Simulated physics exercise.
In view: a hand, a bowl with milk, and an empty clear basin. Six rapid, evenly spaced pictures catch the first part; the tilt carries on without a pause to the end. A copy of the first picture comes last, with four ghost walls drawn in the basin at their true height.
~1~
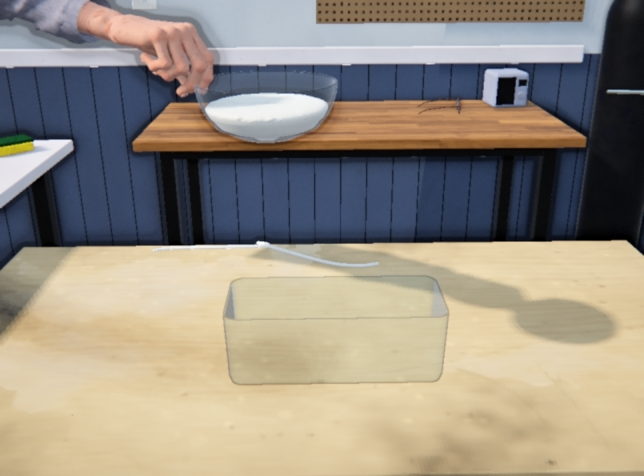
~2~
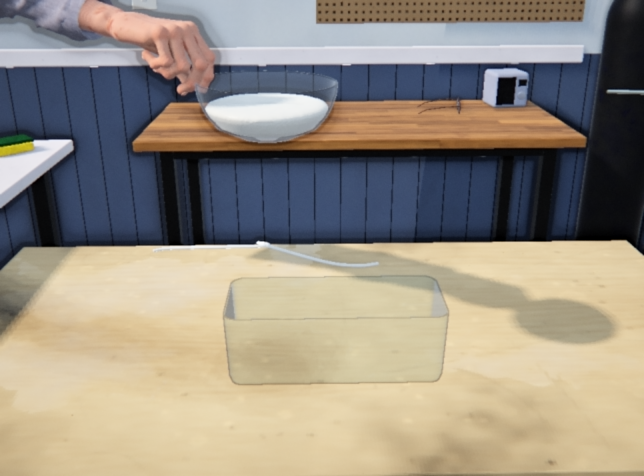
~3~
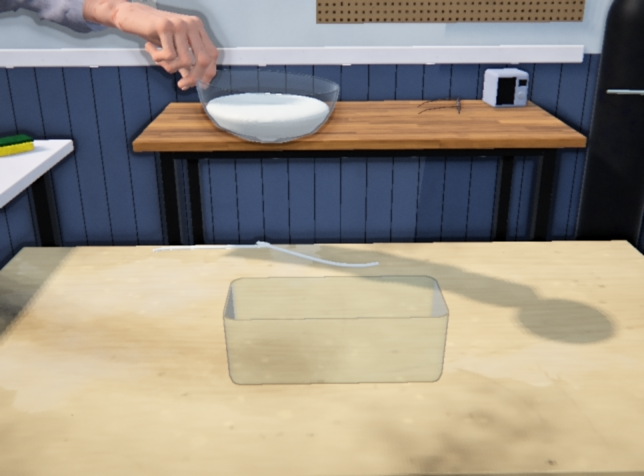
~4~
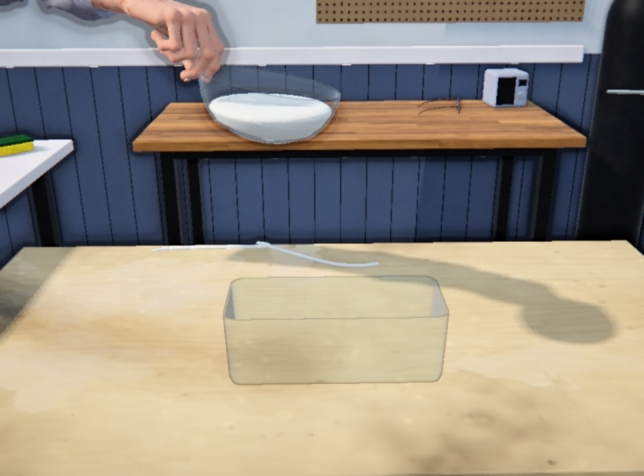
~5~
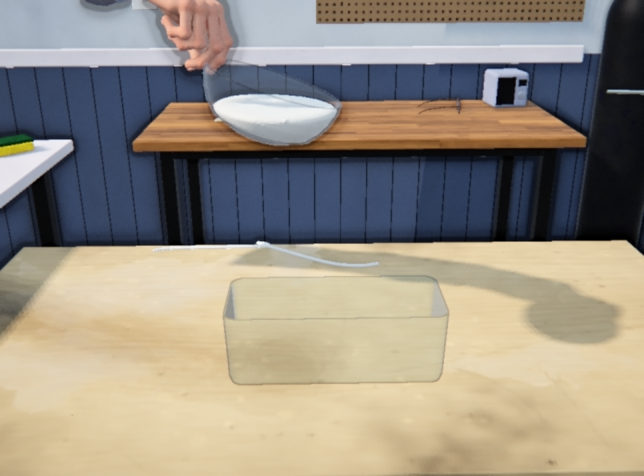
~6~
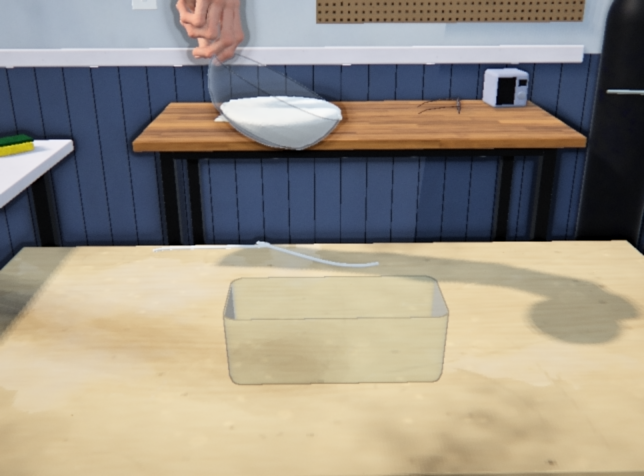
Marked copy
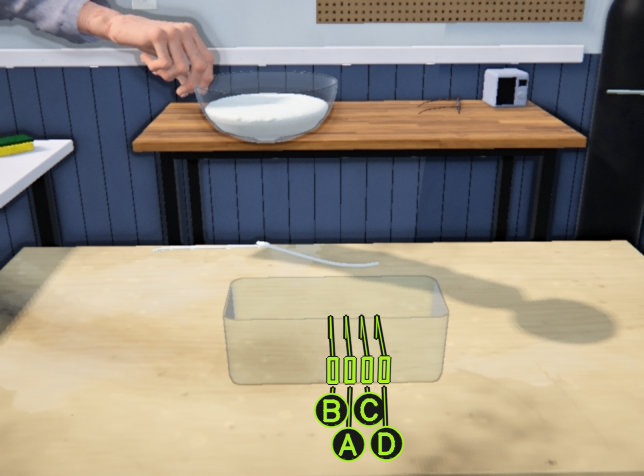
A hand holding a clear bowl of milk stayed still at first, then gradually tilted it to the right above an empty clear basin on the wooden table, until the milk reached the lip.
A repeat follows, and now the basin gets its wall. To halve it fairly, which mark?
D is best.
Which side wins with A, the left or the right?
More ends on the right.
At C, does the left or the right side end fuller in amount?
The right side.
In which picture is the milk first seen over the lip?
In picture 6.
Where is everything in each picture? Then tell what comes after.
In the first frame, upright, lip at (335, 80); basin from (230, 381) to (442, 378); nothing has left yet.
In the second frame, upright, lip at (335, 82); nothing has left yet.
In the third frame, tipped about 5°, lip at (337, 86); nothing has left yet.
In the fourth frame, tipped about 11°, lip at (339, 94); nothing has left yet.
In the fifth frame, tipped about 19°, lip at (340, 104); nothing has left yet.
In the sixth frame, tipped about 28°, lip at (339, 115); milk is over the lip, down to (339, 115).
On the marked copy, A at (350, 387); B at (332, 388); C at (367, 387); D at (384, 387).
For place A, about 16 % ends left of the wall and 82 % right of it.
For place B, about 7 % ends left of the wall and 90 % right of it; 3 % is lost outside.
For place C, about 27 % ends left of the wall and 70 % right of it; 3 % is lost outside.
For place D, about 49 % ends left of the wall and 48 % right of it; 3 % is lost outside.
